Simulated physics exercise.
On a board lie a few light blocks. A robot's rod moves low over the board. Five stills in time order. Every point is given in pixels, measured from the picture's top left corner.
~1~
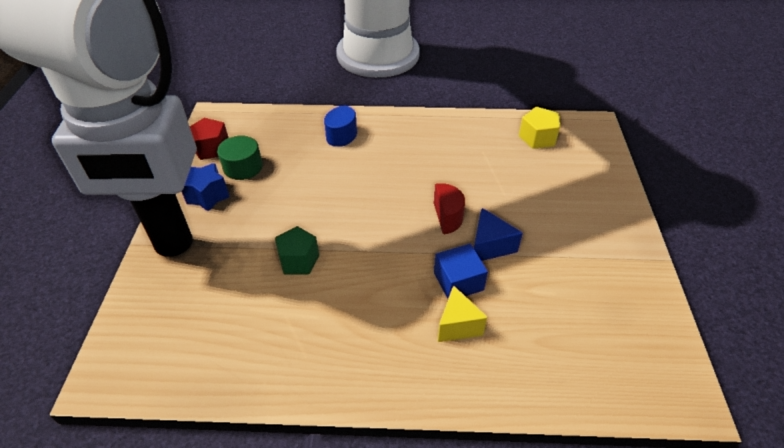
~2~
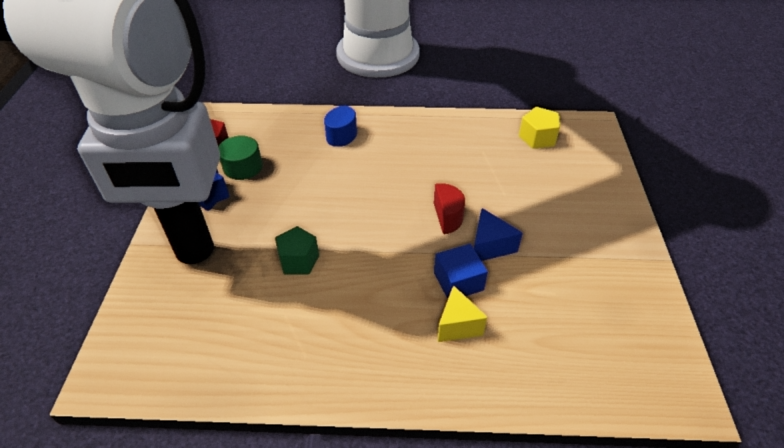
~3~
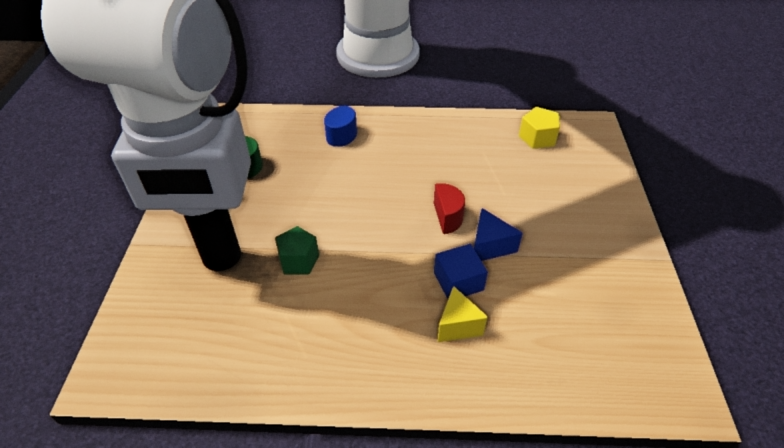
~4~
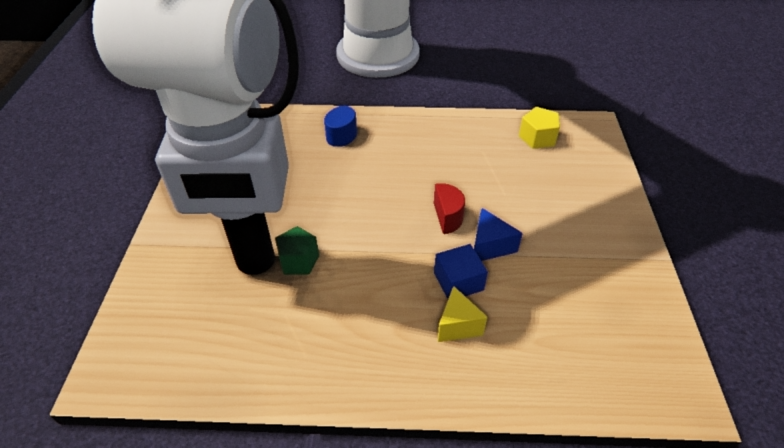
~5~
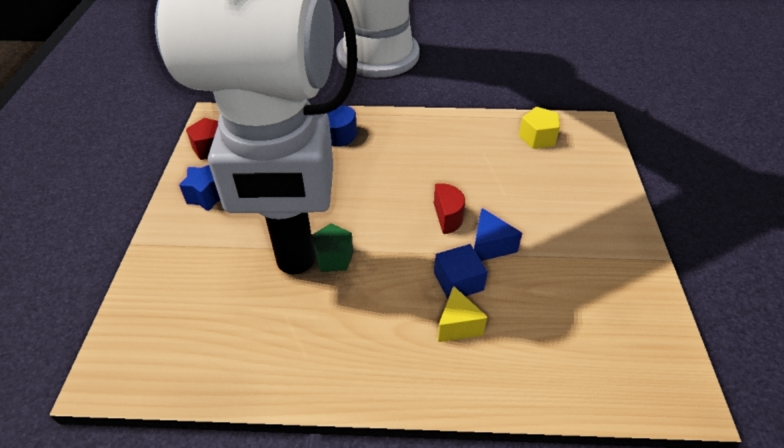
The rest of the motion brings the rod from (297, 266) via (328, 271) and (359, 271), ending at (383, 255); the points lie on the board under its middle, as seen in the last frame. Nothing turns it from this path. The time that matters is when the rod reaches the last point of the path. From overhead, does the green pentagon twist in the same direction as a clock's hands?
I believe not.
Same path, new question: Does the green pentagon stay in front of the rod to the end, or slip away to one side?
Still being pushed.
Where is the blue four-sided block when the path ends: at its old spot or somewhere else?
Once the rod is done, the blue four-sided block remains in the old spot.
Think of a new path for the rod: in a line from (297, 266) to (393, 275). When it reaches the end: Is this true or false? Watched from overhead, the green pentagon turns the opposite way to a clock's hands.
Answer: True.
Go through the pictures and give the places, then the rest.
Rod's lower end (174, 243); green pentagon (295, 241); blue four-sided block (461, 262), in the first picture.
Rod (195, 250); blocks still, in the second picture.
Rod (222, 257); blocks still, in the third picture.
Rod (256, 260); blocks still, in the fourth picture.
Rod (296, 259); green pentagon (331, 238); blue four-sided block (461, 262), in the fifth picture.
What follows on the original path. Halfway along, rod (344, 267); green pentagon (371, 233), turned 30° anticlockwise.
At the end, rod (383, 249); green pentagon (403, 213), turned 40° anticlockwise; blue four-sided block still.
